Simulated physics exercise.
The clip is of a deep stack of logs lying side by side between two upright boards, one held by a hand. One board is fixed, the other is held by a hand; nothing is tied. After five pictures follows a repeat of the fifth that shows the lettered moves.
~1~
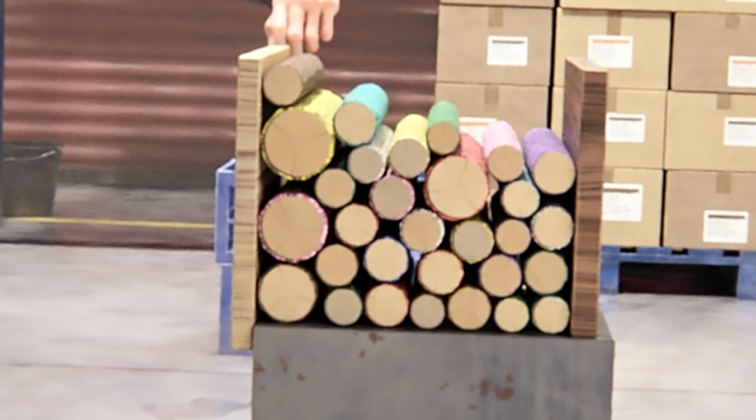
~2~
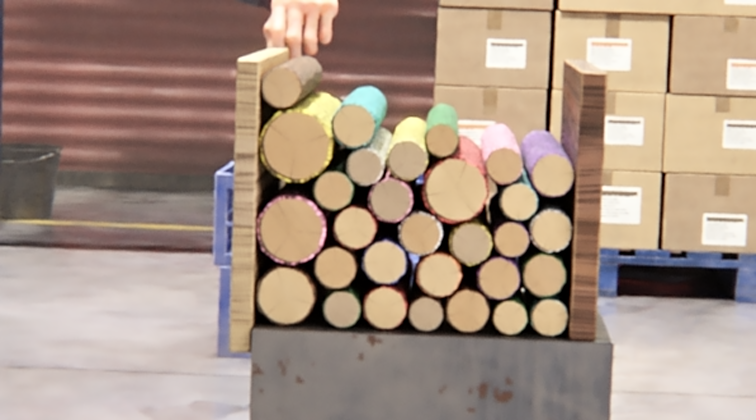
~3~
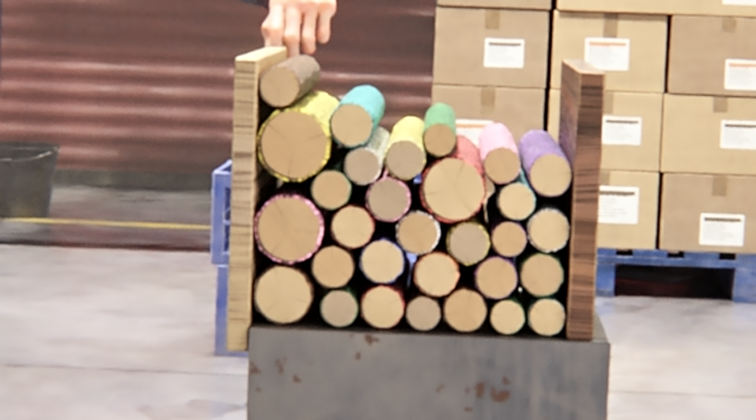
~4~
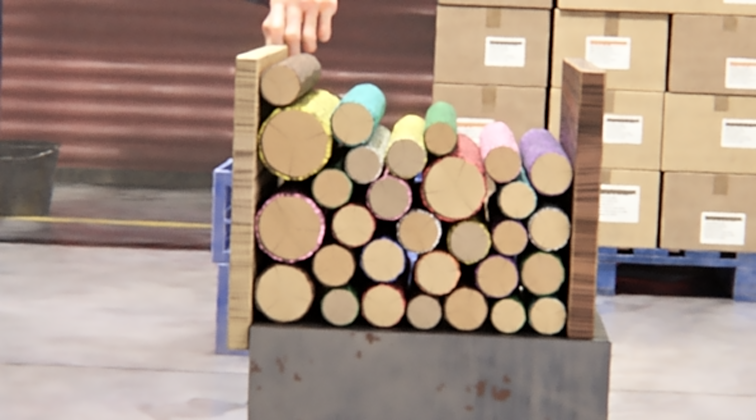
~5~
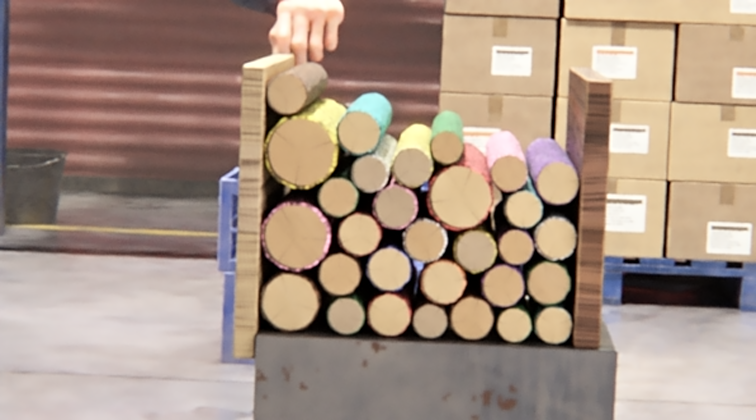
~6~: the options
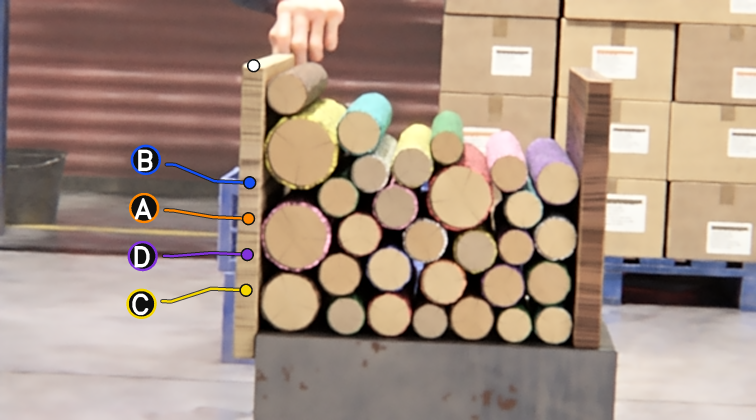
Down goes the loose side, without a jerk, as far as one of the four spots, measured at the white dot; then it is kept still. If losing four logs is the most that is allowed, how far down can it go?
Stop at D.
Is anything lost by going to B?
At B: Yes.
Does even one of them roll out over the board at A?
Yes.
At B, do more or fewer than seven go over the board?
At B, fewer than seven.
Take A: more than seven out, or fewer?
At A, fewer than seven.
On the marked copy, A at (248, 218); B at (249, 182); C at (246, 290); D at (247, 254); the white dot at (253, 66).
Taking D. A third of the way, top of the board (263, 149).
Two thirds of the way, top of the board (260, 247).
When it is over, top of the board (259, 254), three out over the board.
As for the rest, A three out over the board; B one out over the board; C more than four out over the board.
